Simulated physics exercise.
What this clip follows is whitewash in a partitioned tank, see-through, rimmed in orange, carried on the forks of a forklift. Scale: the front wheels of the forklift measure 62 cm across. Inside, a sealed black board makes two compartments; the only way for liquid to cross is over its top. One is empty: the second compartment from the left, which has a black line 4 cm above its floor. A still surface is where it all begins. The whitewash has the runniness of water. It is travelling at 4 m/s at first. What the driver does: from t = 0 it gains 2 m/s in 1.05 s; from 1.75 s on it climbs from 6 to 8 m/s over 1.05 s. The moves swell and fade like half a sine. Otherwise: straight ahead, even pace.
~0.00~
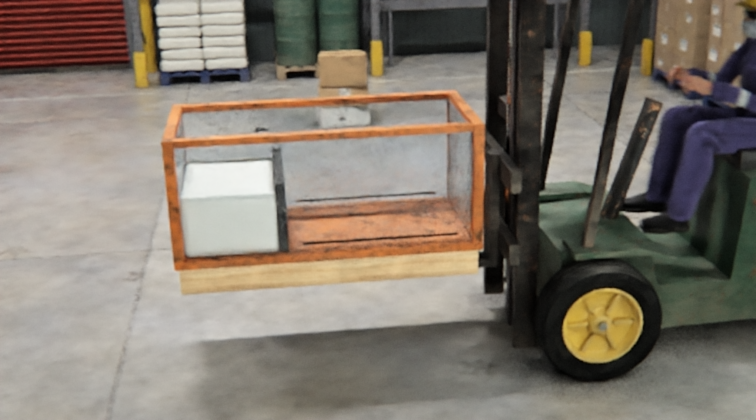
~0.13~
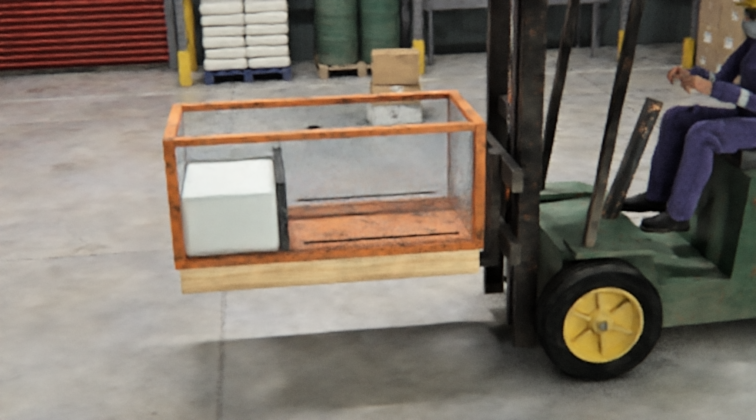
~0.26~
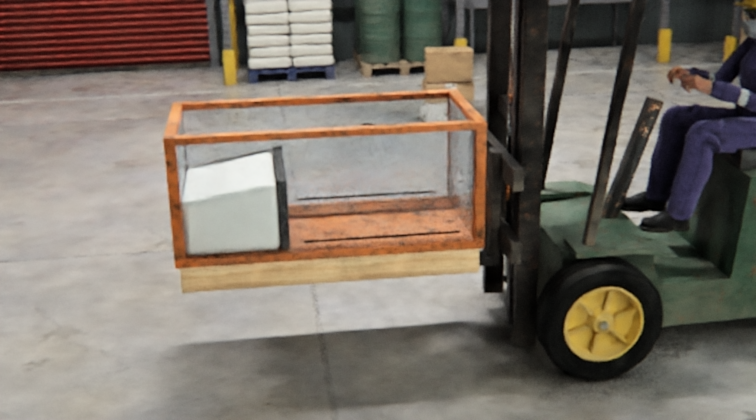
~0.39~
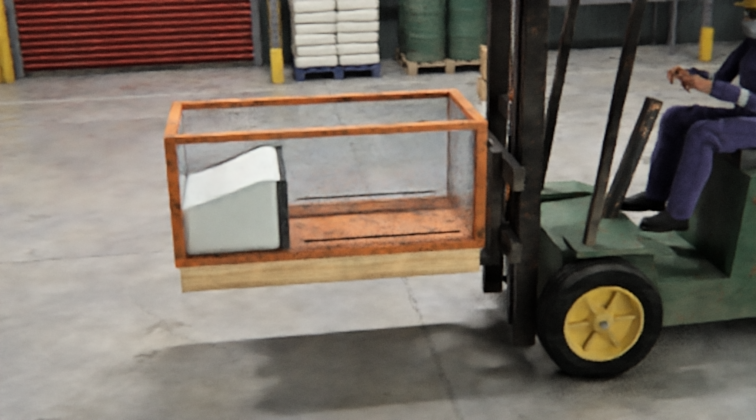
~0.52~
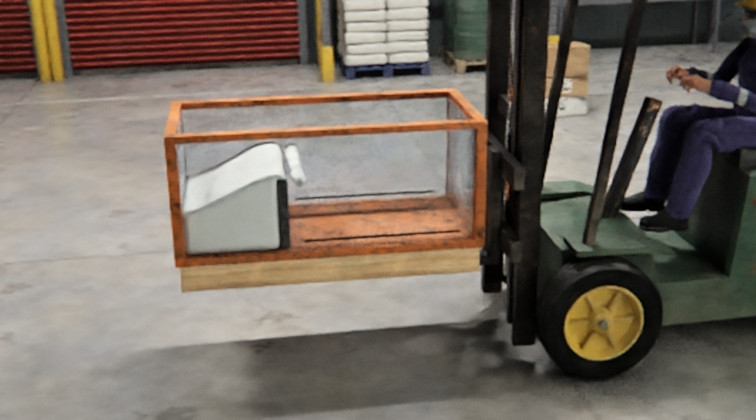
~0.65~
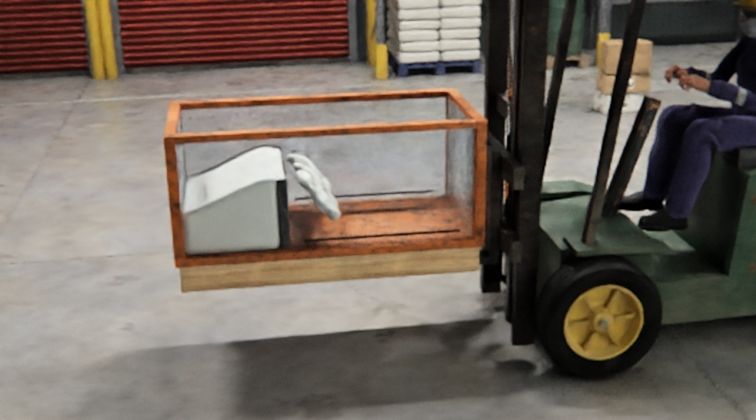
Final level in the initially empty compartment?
Below the mark.
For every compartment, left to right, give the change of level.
From the left: 3 down, 1 up.
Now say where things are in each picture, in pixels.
The first frame shows surface heights from the left, (229, 162), dry; board top at (280, 184); the front is on the left, levels are read along the far wall; a wheel hub at (605, 330).
The second frame shows surface heights from the left, (230, 161), dry.
The third frame shows surface heights from the left, (230, 160), dry.
The fourth frame shows surface heights from the left, (230, 161), dry.
The fifth frame shows surface heights from the left, (229, 161), dry.
The sixth frame shows surface heights from the left, (228, 161), barely wet; a wheel hub at (607, 326).
By 1.35 s the mean depths from the left are 30, 1 cm.
By 2.25 s the mean depths from the left are 29, 1 cm.
By 3.35 s the mean depths from the left are 28, 1 cm.
By 5.78 s the mean depths from the left are 28, 1 cm.
